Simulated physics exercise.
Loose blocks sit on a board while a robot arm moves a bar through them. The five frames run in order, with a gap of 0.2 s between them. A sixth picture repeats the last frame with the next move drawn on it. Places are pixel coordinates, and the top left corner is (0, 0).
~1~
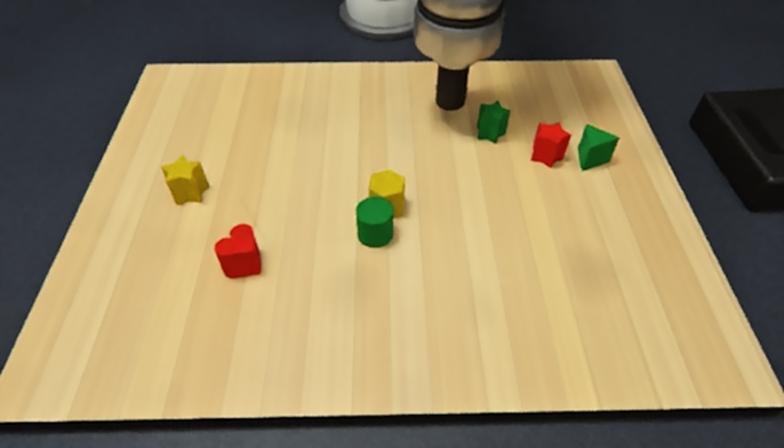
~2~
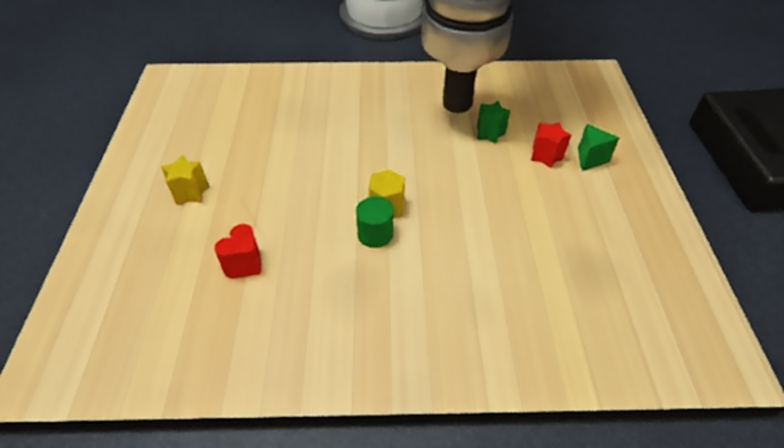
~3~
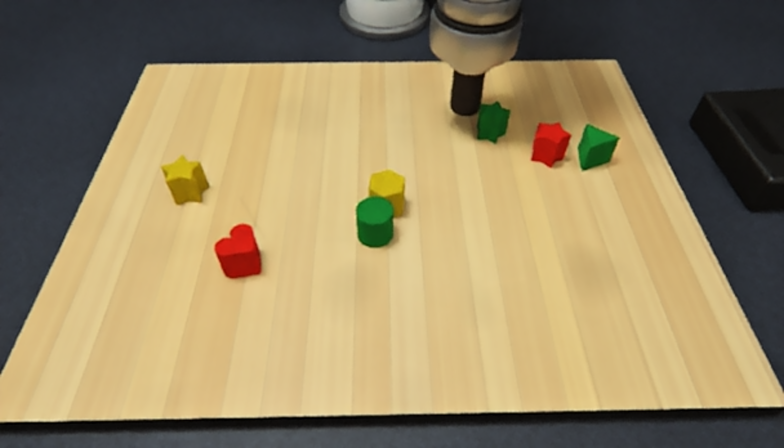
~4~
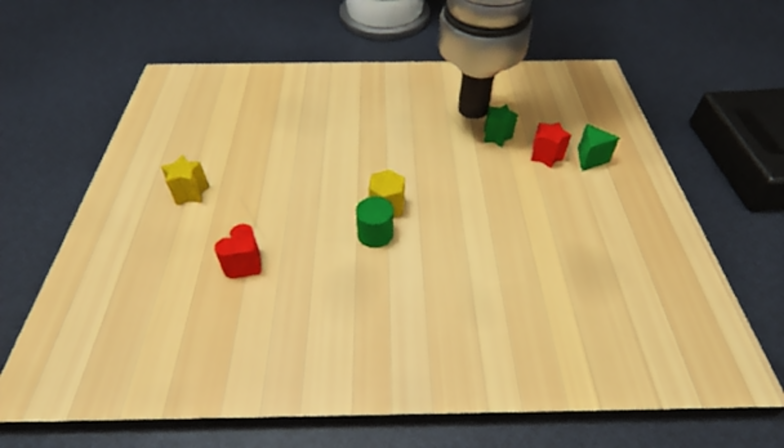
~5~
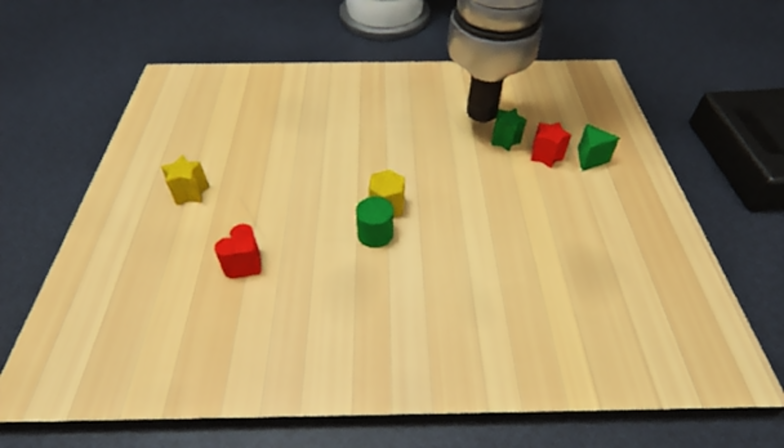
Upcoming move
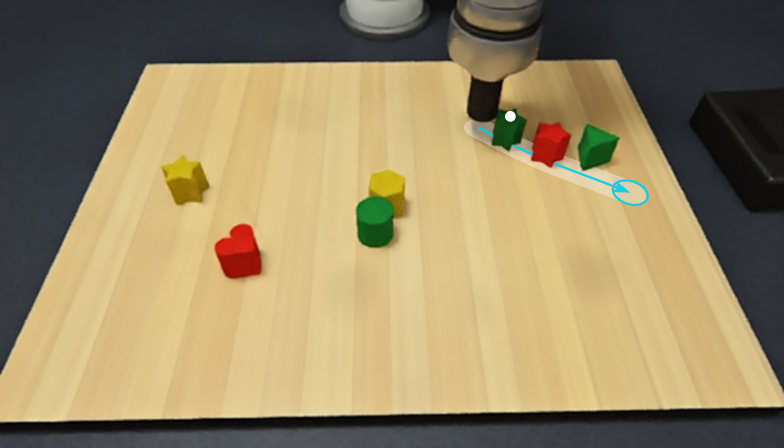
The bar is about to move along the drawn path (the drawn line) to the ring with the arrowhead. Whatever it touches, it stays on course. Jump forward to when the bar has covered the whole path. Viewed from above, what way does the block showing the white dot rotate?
Seen from above, its turn is clockwise.
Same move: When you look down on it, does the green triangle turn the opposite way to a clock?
The answer is yes.
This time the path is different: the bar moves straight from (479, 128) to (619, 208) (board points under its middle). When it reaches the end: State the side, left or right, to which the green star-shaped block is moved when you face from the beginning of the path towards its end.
To the path's right.
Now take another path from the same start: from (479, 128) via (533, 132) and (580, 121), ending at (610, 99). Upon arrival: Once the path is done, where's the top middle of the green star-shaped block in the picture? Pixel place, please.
The green star-shaped block ends near (544, 124).
The drawn path runs from (479, 128) over (549, 161) to (630, 192); the dot is on the green star-shaped block.
On the path given first. One third of the way, bar at (529, 136); green star-shaped block at (555, 138), turned 30° clockwise; red star-shaped block at (584, 143), turned 25° anticlockwise; green triangle at (610, 137), turned 20° anticlockwise.
Two thirds of the way, bar at (580, 157); green star-shaped block at (597, 166), turned 65° clockwise; red star-shaped block at (627, 166), turned 95° anticlockwise; green triangle at (620, 140), turned 55° anticlockwise.
At the end, bar at (637, 178); green star-shaped block at (609, 177), turned 125° clockwise; red star-shaped block at (670, 185), turned 110° anticlockwise; green triangle at (621, 140), turned 60° anticlockwise.
